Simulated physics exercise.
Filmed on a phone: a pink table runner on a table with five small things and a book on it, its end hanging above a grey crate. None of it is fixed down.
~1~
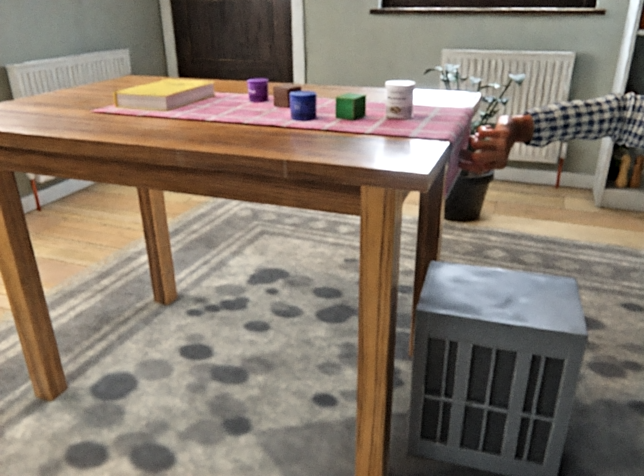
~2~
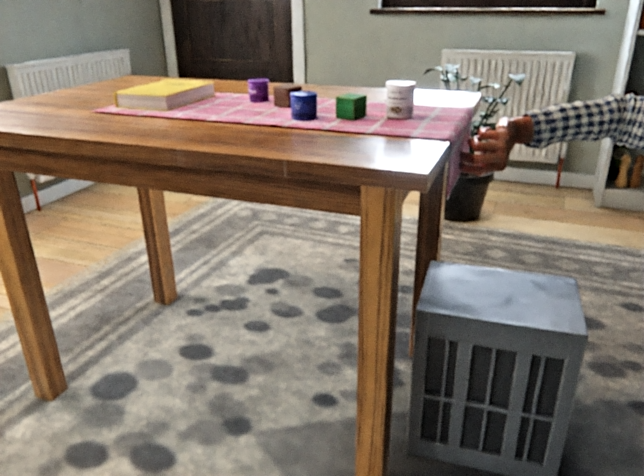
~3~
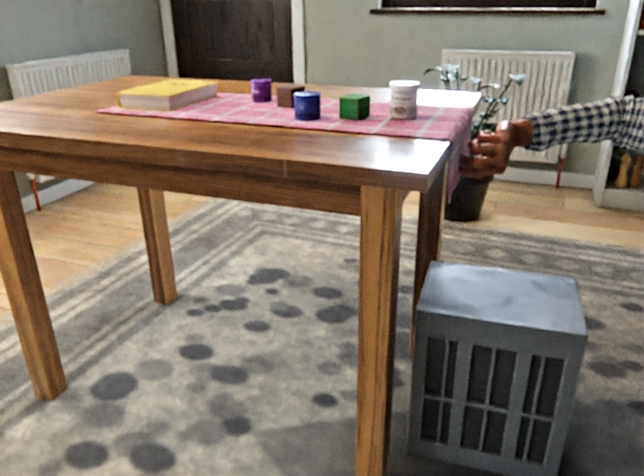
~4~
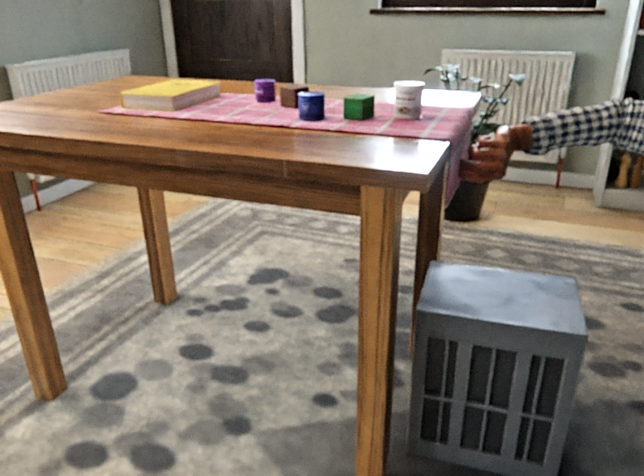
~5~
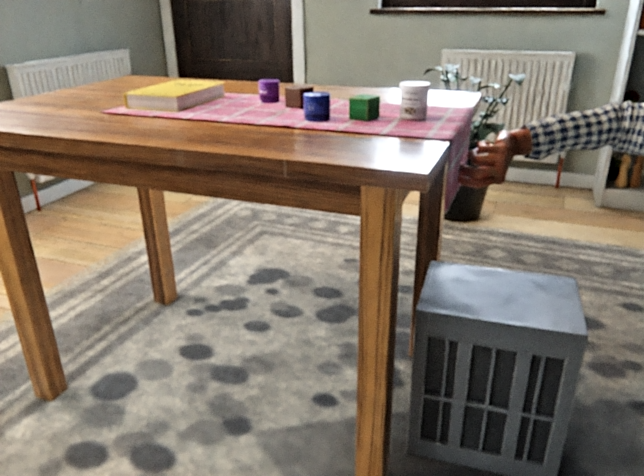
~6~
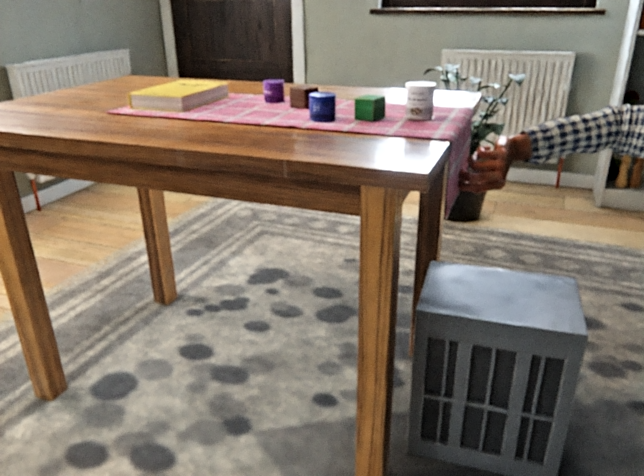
A pink checked runner slides slowly and slightly to the right across a wooden table, drawn by a hand in a checkered sleeve at its right end, before a still camera in a room with a patterned rug. On it ride a purple pot, brown cube, blue pot, green cube and white can, with a yellow book at left. The hanging end creeps lower above a grey crate.
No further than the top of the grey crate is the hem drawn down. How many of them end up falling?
Count: Two.
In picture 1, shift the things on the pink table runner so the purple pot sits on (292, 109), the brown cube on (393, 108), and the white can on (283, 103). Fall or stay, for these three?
I reckon the purple pot hangs on, the brown cube takes a fall and the white can hangs on.
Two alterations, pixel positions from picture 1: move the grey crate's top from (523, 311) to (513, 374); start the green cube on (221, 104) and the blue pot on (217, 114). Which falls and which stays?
The green cube stays on, the blue pot survives.
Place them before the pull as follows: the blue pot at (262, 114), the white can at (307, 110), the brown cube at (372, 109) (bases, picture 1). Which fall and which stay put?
In the end the blue pot is still on top, the white can is still on top, and the brown cube is no longer on top.
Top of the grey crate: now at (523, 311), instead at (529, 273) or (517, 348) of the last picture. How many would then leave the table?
Counting them gives 1 and 3.
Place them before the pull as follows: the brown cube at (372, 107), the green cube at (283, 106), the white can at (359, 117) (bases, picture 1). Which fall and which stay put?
You'd see the brown cube go down, the green cube hang on and the white can go down.
A little later, hem near (456, 229); all still up.
Next, hem near (453, 268); white can gone.
When it is over, hem on the crate; white can and green cube gone. Over the edge go two.
